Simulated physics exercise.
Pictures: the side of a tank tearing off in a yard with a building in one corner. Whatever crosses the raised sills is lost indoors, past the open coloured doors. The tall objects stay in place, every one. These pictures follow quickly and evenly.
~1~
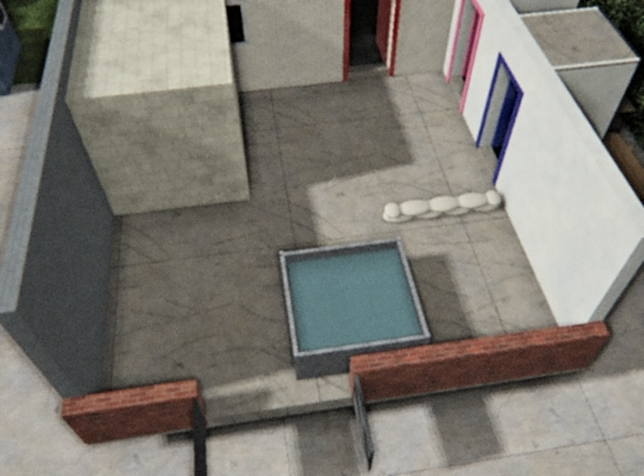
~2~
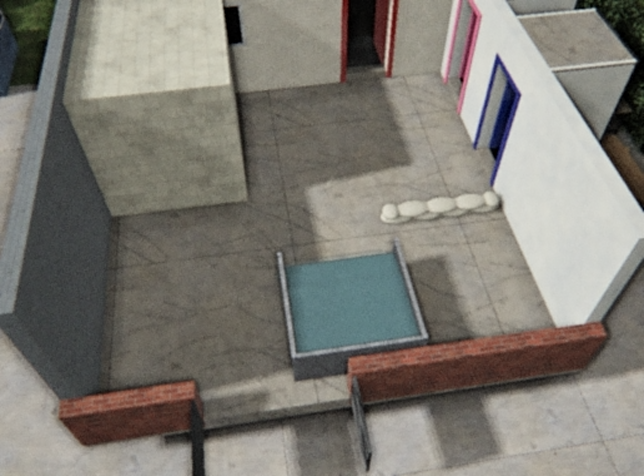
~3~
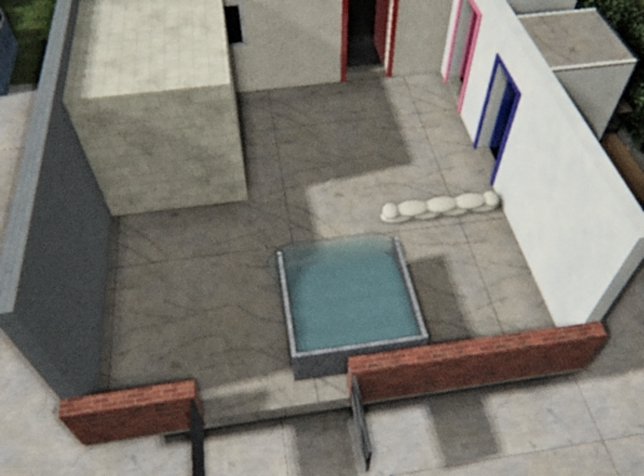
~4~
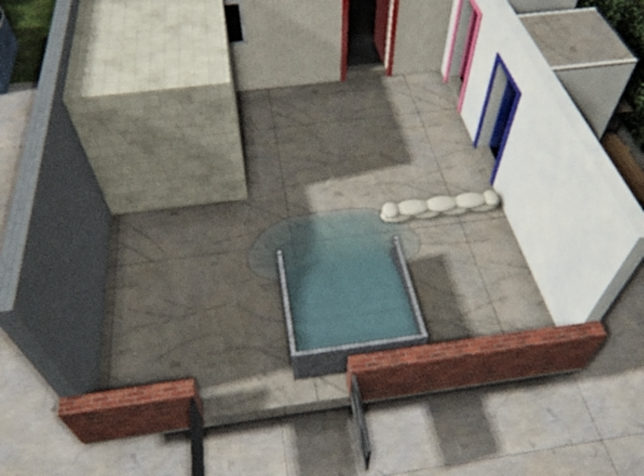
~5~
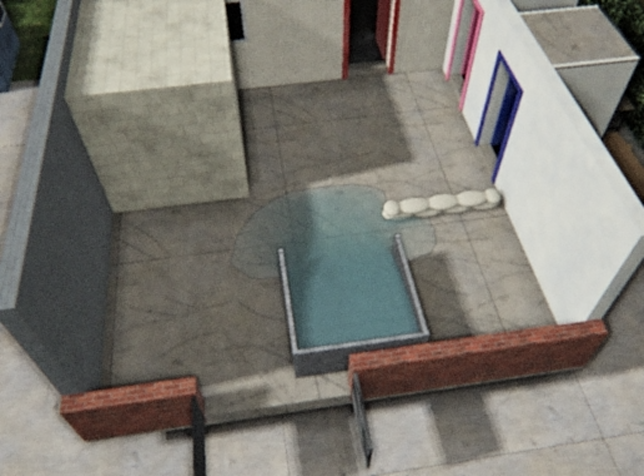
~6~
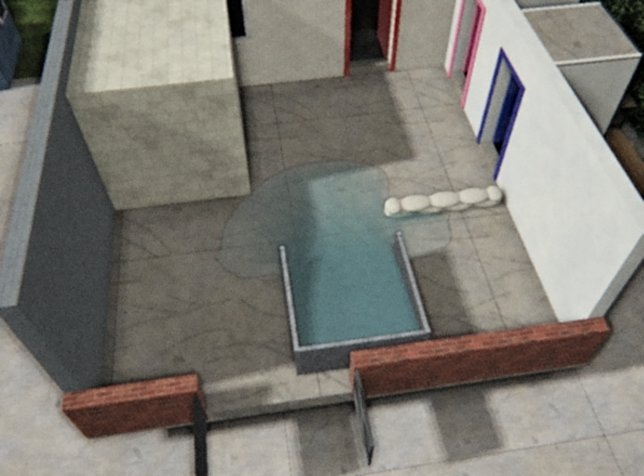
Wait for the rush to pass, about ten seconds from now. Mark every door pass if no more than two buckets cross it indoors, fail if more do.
Marks: Blue door fail, pink door pass, red door pass.
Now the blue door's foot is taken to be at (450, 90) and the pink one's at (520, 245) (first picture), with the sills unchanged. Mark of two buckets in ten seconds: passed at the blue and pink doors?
As I see it, the blue door exceeds the limit while the pink door stays within limit.
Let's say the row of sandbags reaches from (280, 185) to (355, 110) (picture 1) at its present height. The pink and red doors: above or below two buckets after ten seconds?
The pink one tops the mark and the red one remains below.
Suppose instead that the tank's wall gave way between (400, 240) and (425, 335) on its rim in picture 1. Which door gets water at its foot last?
I'd go with the red one.
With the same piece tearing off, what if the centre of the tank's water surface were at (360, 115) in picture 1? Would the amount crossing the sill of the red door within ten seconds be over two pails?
Red door: Overshoots.
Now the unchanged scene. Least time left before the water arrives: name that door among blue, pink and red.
The door marked red.
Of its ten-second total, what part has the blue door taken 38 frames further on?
That share would be near 5 %.
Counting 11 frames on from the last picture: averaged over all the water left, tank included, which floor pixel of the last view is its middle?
Around pixel (325, 199).
A moment on, water covers 40 % of the floor; the blue door not reached, the pink door not reached, the red door not reached.
Next, water covers 50 % of the floor; the blue door not reached, the pink door not reached, the red door wet at the sill, nothing in.
Then, water covers 65 % of the floor; the blue door wet at the sill, nothing in, the pink door wet at the sill, nothing in, the red door wet at the sill, nothing in.
Later, water covers 80 % of the floor; the blue door under two buckets in, the pink door wet at the sill, nothing in, the red door wet at the sill, nothing in.
In the end, water covers 95 % of the floor; the blue door over two buckets in, the pink door wet at the sill, nothing in, the red door wet at the sill, nothing in.
